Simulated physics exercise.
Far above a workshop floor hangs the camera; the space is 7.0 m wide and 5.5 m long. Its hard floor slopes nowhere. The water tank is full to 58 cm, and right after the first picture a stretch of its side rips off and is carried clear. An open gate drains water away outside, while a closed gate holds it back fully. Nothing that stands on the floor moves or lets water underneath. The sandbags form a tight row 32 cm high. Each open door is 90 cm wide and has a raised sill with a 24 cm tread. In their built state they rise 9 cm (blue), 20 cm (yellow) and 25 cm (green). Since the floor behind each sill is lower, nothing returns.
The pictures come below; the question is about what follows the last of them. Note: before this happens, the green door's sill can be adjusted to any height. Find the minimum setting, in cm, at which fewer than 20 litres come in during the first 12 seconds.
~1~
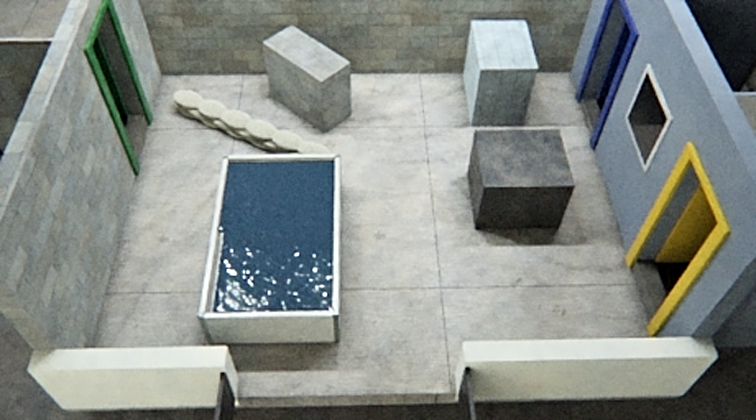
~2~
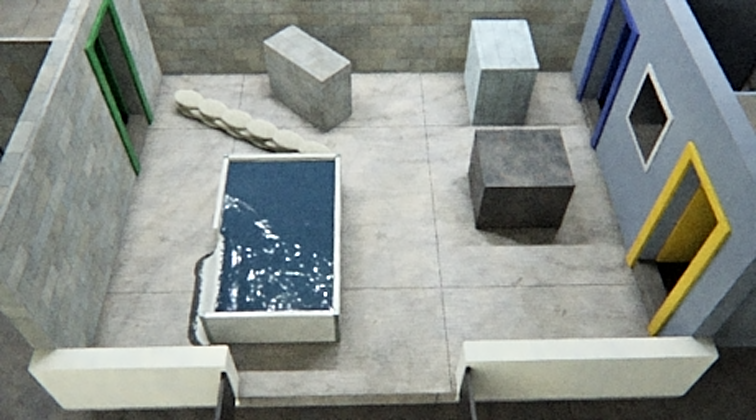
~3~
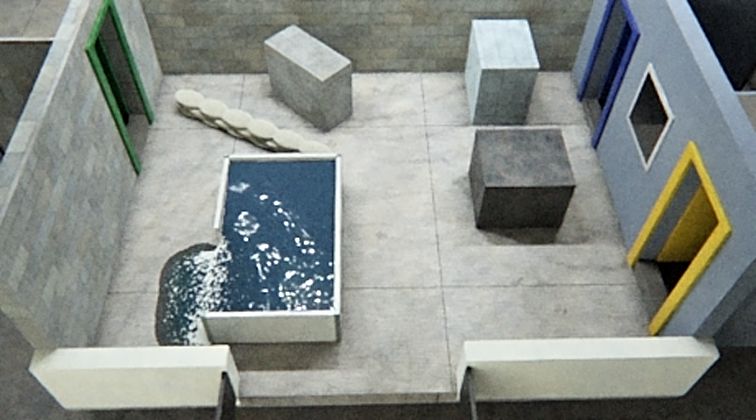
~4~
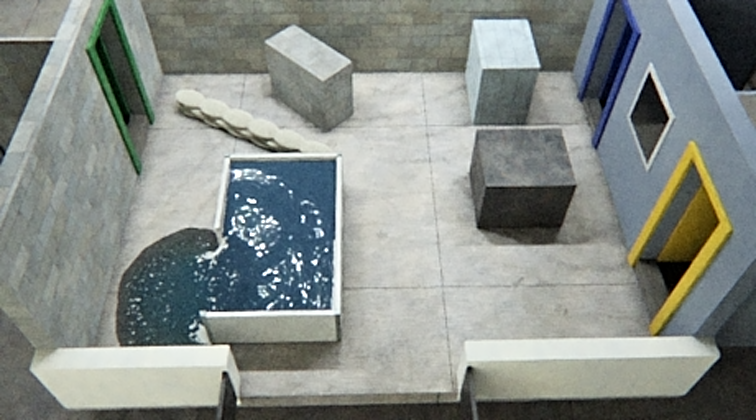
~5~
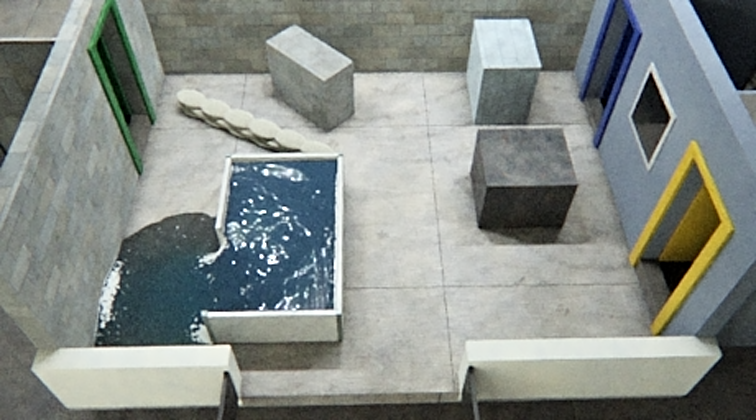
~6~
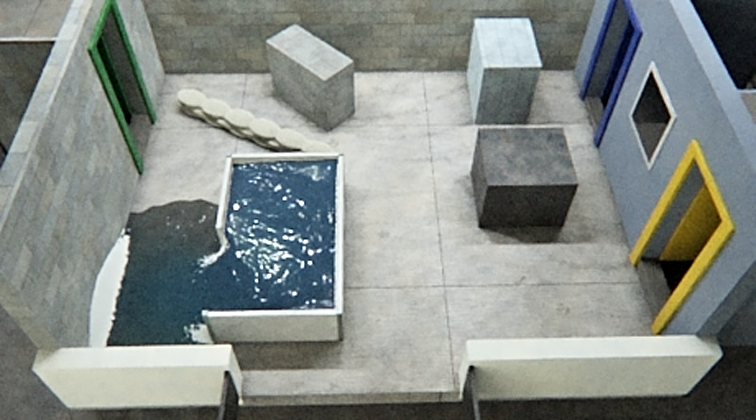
The minimum is about 14.5 cm.
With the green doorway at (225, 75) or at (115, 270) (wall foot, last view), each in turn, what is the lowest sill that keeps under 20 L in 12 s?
In turn: Roughly 7.5 cm, roughly 32 cm.
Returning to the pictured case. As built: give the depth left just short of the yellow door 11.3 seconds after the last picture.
2.5 cm.
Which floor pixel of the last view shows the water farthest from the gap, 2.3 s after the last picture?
Front tip: Approx. (165, 78) px.
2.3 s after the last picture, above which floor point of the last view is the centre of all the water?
Roughly (222, 259).
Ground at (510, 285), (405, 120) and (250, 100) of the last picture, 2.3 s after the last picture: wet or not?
Okay, in order that's stayed dry, stayed dry and finally stayed dry.
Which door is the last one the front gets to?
It's the blue one.
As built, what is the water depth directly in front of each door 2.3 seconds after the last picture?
Blue door 0 cm, yellow door 0 cm, green door 6 cm.
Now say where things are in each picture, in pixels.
The first frame shows the water tank at (276, 232) is whole and still, 58 cm deep; the green door at (125, 98) is dry.
In the second frame, the gap is at (218, 287), the front 0.3 m out at (197, 312); the back of the water tank holds 58 cm.
In the third frame, water pours out at (219, 289) and has run 0.8 m, to (166, 280); about 10 cm deep outside, 58 cm at the back.
In the fourth frame, water pours out at (220, 290) and has run 1.2 m, to (123, 309); about 8 cm deep outside, 57 cm at the back.
In the fifth frame, the front is at a hidden place, 1.5 m from the gap at (221, 289); 3.0 m2 of floor is wet, 51 cm left at the back.
In the sixth frame, water pours out at (222, 289) and has run 1.6 m, to (128, 223); about 7 cm deep outside, 48 cm at the back; the green door at (128, 97), 3.1 m from the gap, is still 1.4 m from the nearest water.
Then, 0.7 s after the last picture water covers 10 % of the floor, deepest (52 cm) near (88, 379); it has not reached the green door.
Then, 2.3 s after the last picture water covers 30 % of the floor, deepest (31 cm) near (88, 379); 6 cm at the green door, 0 litres in over its 25 cm sill.
Then, 11.3 s after the last picture water covers 90 % of the floor, deepest (12 cm) near (88, 379); 9 cm at the green door, 0 litres in over its 25 cm sill.
At the green door as built, the water peaked near 19 cm, 4.7 s after the last picture.
Run again over the same 12 s with other heights there, 34 litres in over 13 cm, 7 litres over 17.5 cm. The limit of 20 litres is kept from about 14.5 cm up.
